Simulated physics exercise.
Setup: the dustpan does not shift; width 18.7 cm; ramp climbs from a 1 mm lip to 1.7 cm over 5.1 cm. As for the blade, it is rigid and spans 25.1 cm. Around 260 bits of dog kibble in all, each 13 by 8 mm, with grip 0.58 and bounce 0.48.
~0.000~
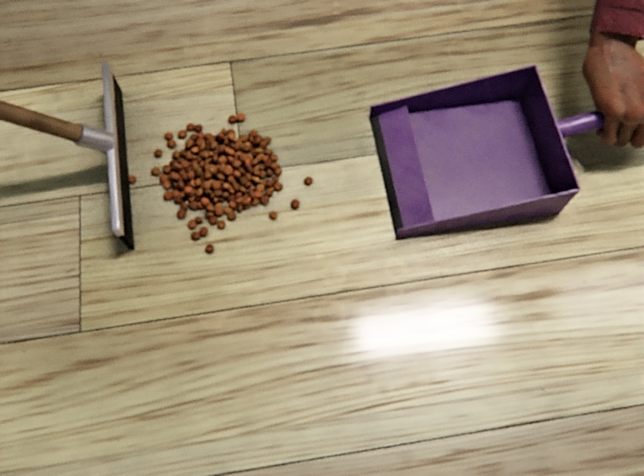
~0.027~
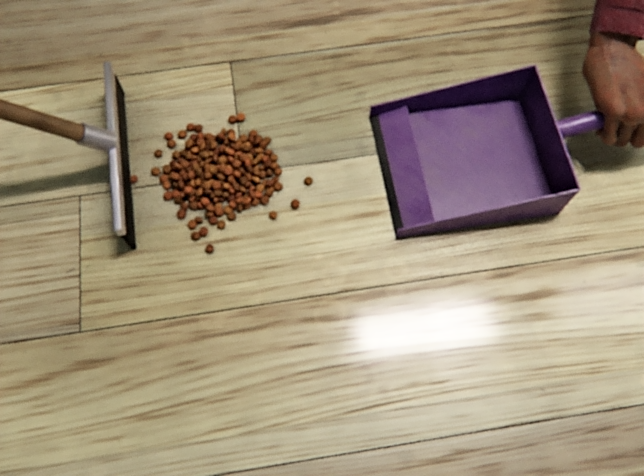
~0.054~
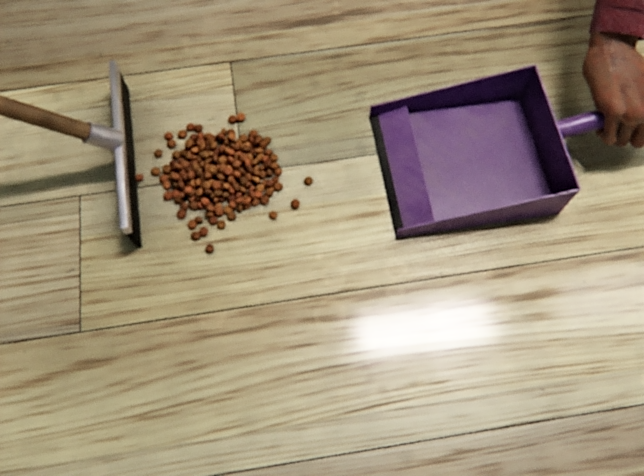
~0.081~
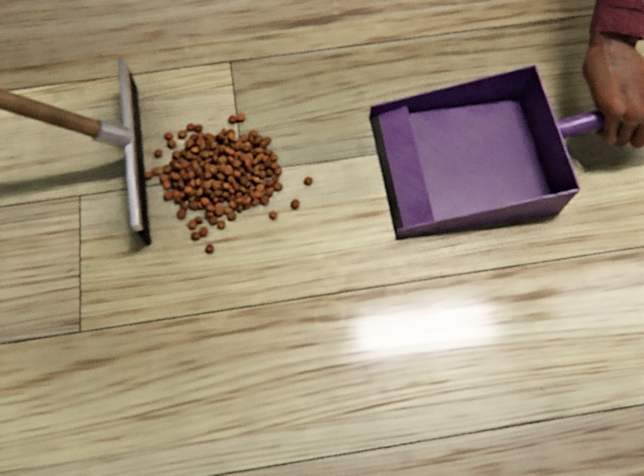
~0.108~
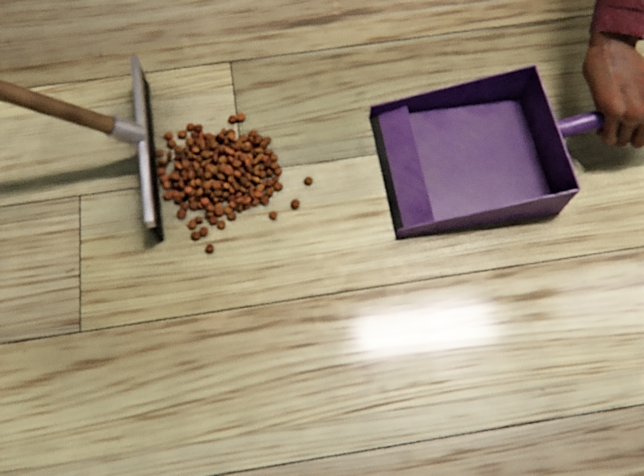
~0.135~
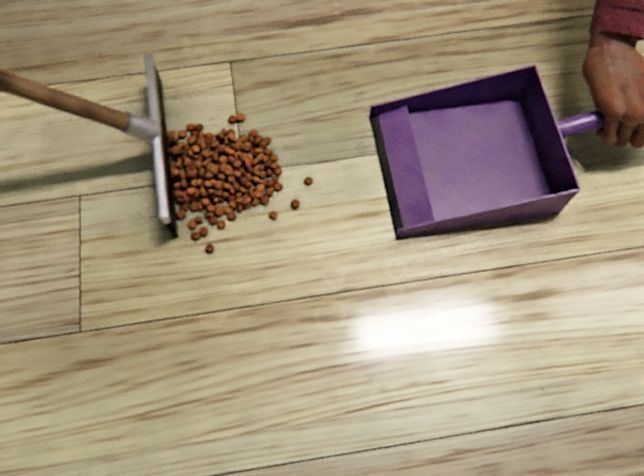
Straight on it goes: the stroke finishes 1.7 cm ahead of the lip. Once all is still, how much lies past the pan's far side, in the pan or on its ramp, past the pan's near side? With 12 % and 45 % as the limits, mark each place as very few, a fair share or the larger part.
My call: Far side: A fair share; pan: A fair share; near side: Very few.
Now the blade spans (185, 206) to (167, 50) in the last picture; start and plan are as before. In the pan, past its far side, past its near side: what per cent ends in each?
Per cent by place - pan 25, far side 40, near side 0.
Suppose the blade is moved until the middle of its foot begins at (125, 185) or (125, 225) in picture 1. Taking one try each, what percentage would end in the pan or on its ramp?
45 and 40 per cent, roughly.
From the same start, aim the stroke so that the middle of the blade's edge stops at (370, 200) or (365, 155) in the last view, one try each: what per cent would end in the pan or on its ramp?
I'd expect around 50 percent, then around 50 percent.
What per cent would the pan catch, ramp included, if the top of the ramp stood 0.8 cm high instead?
With that ramp, near 40 per cent.
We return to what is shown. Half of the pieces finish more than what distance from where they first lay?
It comes to some 24 cm.
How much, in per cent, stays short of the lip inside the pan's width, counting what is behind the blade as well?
Some 30 per cent of them end up there.
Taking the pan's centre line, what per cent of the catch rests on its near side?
Close to 10 %.
After 0.34 s, middle of the blade 15 cm from the lip; 0 % over the lip, far side 20 %, near side 0 %.
After 0.47 s, middle of the blade 6 cm from the lip; 0 % over the lip, far side 30 %, near side 0 %.
After 0.73 s, middle of the blade 2 cm from the lip; 35 % over the lip, far side 30 %, near side 0 %.
At rest (1.3 s), far side 30 %, pan 35 %, near side 0 %, in front of the lip or behind the blade 30 %.
